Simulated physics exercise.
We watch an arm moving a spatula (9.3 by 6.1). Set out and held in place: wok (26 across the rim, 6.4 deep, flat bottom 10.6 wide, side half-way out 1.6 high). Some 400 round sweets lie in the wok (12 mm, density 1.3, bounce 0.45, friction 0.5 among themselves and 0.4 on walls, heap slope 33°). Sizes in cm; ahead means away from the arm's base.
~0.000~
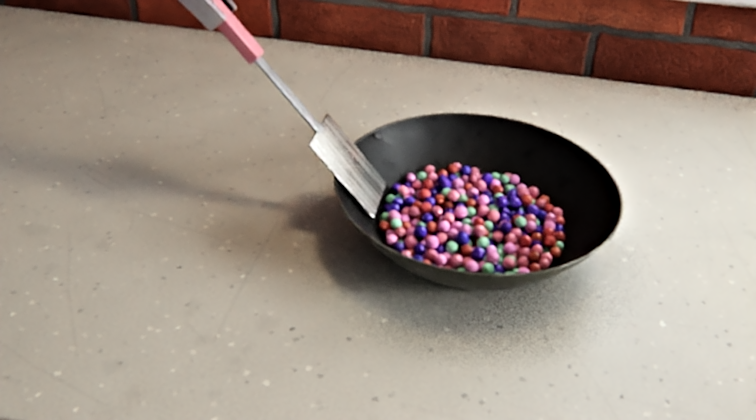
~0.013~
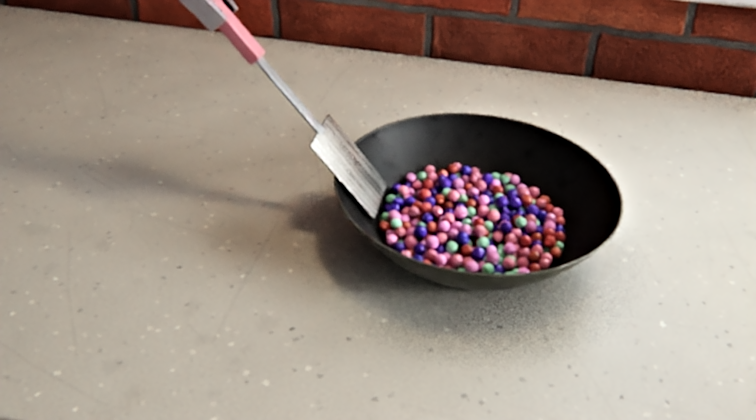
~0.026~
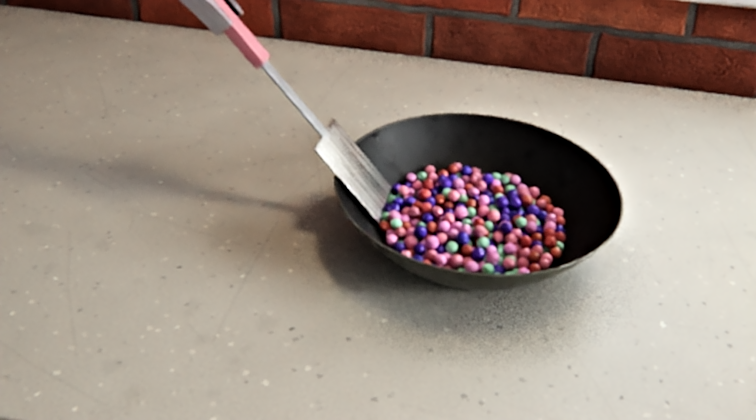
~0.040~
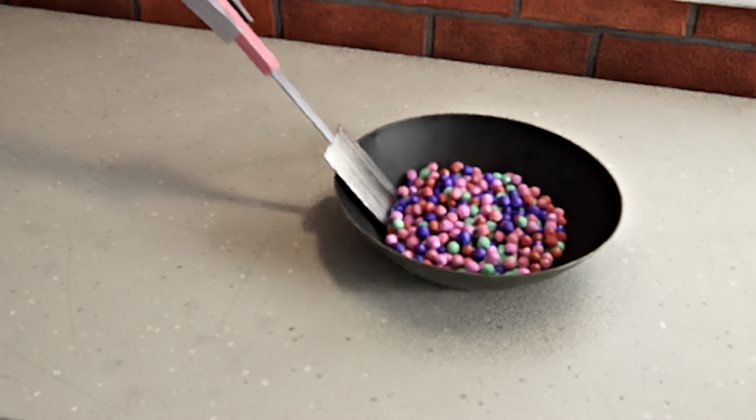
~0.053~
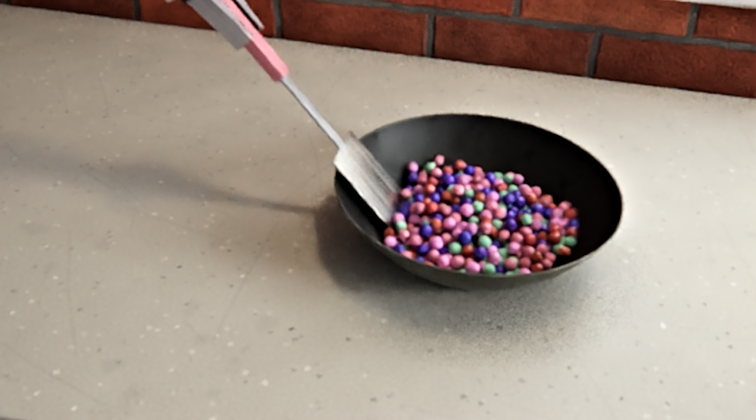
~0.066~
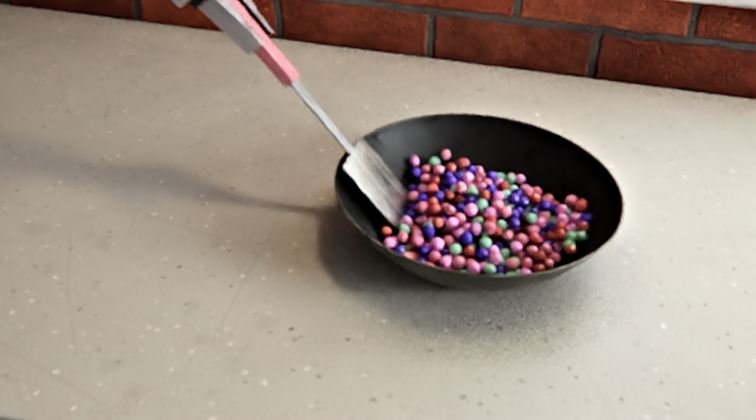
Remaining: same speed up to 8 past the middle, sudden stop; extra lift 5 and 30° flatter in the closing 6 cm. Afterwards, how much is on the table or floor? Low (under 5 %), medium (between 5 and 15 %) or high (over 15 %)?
Share on the table or floor: Medium (between 5 and 15 %).
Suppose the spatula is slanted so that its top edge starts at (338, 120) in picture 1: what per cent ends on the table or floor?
About 10 per cent.
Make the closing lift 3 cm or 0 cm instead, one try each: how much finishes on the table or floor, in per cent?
Some 5 and 5 per cent.
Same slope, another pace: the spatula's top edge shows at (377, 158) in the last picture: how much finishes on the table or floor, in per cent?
Some 15 per cent.
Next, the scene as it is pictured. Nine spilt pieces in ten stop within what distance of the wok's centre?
Some 35 cm.
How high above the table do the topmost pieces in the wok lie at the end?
About 6.5 cm.
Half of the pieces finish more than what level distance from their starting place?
About 3 cm.
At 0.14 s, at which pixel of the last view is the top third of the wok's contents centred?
Near (525, 214).
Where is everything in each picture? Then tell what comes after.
The first picture shows spatula top edge at (318, 129), sloping 49°; upper third of the load around (470, 213), from x 385 to 560, top at y 170; 396 in the wok.
The second picture shows spatula top edge at (319, 130), sloping 49°; upper third of the load around (470, 213), from x 385 to 560, top at y 170.
The third picture shows spatula top edge at (324, 134), sloping 49°; upper third of the load around (471, 213), from x 385 to 560, top at y 170.
The fourth picture shows spatula top edge at (333, 140), sloping 49°; upper third of the load around (471, 213), from x 390 to 560, top at y 165.
The fifth picture shows spatula top edge at (342, 147), sloping 49°; upper third of the load around (478, 214), from x 390 to 570, top at y 160.
The sixth picture shows spatula top edge at (352, 151), sloping 49°; upper third of the load around (486, 213), from x 385 to 585, top at y 155; 396 in the wok.
After 0.14 s, sloping 49°, highest piece 7 above the table; 396 in the wok.
After 0.21 s, sloping 38°, highest piece 7 above the table; 395 in the wok, 1 on the blade or in flight.
After 0.45 s, sloping 19°, highest piece 14 above the table; 363 in the wok, 14 on the table or floor, 19 on the blade or in flight.
After 1.50 s, sloping 19°, highest piece 6 above the table; 363 in the wok, 33 on the table or floor.
At rest, 363 in the wok, 33 on the table or floor. That is 8 % on the table or floor.
